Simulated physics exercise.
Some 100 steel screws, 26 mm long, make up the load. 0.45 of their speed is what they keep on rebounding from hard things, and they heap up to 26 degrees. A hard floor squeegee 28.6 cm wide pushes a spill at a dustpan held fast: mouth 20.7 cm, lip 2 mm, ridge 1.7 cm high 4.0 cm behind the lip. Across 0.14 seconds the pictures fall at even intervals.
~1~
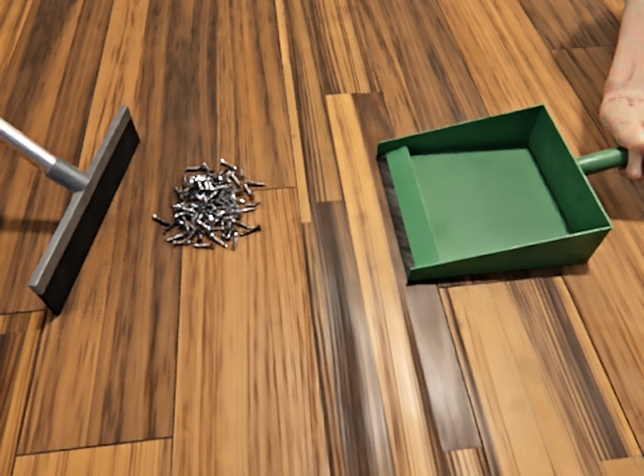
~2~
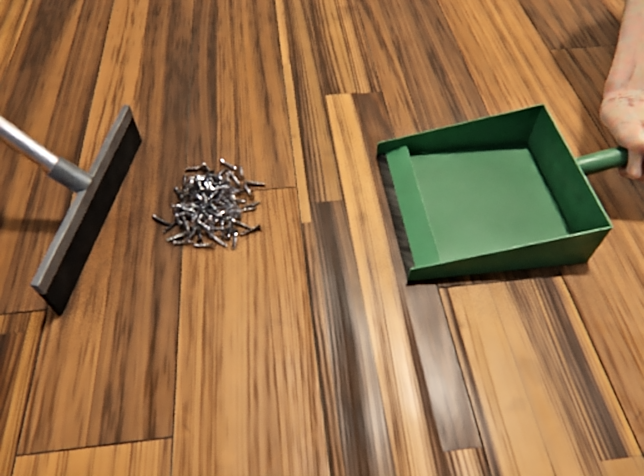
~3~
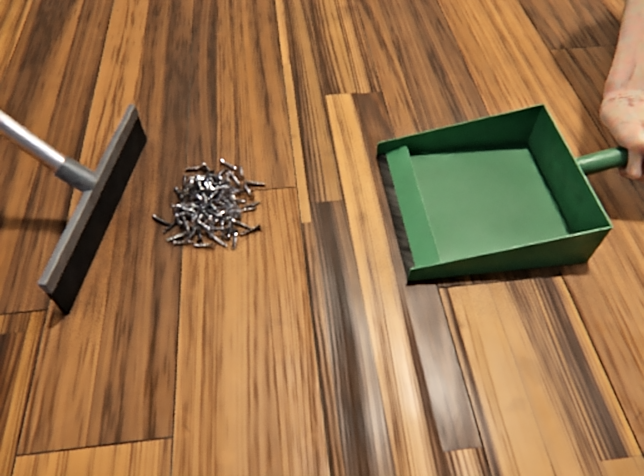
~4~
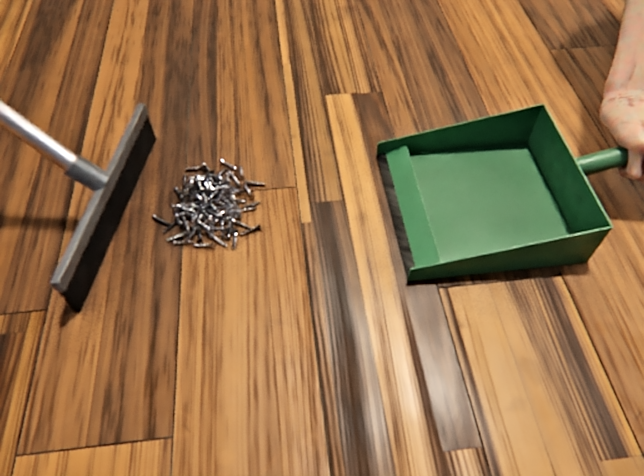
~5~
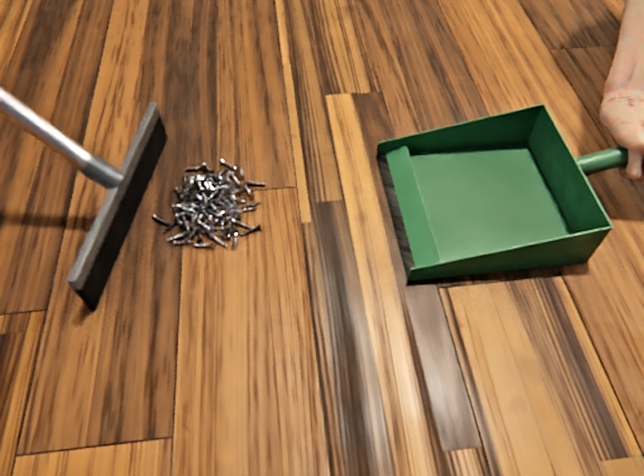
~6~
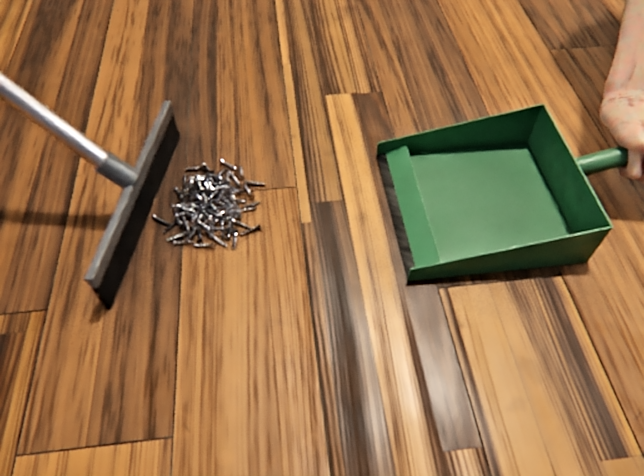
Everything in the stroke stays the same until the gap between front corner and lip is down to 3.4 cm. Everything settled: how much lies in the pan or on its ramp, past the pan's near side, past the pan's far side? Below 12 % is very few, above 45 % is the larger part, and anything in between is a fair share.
Pan: Very few, near side: Very few, far side: Very few.
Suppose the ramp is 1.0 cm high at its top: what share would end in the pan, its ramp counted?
Estimate: About 5 in a hundred.
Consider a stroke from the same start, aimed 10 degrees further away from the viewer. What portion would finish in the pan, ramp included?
Around 5 %.
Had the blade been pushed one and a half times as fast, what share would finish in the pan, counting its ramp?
I'd put it at close to 25 per cent.
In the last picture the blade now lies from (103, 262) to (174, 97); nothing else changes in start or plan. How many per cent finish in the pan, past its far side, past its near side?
Pan 0 % / far 20 % / near 0 %.
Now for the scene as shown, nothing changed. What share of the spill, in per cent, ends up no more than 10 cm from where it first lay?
0 %.
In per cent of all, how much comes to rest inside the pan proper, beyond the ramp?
I'd put it near 0 per cent.
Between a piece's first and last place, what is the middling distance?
It works out to roughly 22 cm.
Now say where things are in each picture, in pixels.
Blade from (38, 289) to (126, 114), moved 0.0 cm, 0 of the pieces shifted so far; middle of the pieces at (207, 204); pan at (488, 203), in the first frame.
Blade from (40, 288) to (128, 113), moved 0.3 cm, 0 of the pieces shifted so far; middle of the pieces at (207, 204), in the second frame.
Blade from (48, 287) to (134, 113), moved 1.0 cm, 0 of the pieces shifted so far; middle of the pieces at (207, 204), in the third frame.
Blade from (60, 286) to (143, 112), moved 2.3 cm, 0 of the pieces shifted so far; middle of the pieces at (207, 204), in the fourth frame.
Blade from (76, 284) to (156, 111), moved 3.9 cm, 0 of the pieces shifted so far; middle of the pieces at (207, 204), in the fifth frame.
Blade from (93, 282) to (169, 110), moved 5.7 cm, 0 of the pieces shifted so far; middle of the pieces at (207, 204); pan at (488, 203), in the sixth frame.
Then, 0.20 s after the last picture, middle of the blade 19 cm from the lip; 0 % over the lip, far side 5 %, near side 0 %.
Then, 0.34 s after the last picture, middle of the blade 11 cm from the lip; 0 % over the lip, far side 5 %, near side 0 %.
Then, 0.60 s after the last picture, middle of the blade 7 cm from the lip; 5 % over the lip, far side 5 %, near side 0 %.
In the end, pan 5 %, near side 0 %, far side 5 %, in front of the lip or behind the blade 85 %.
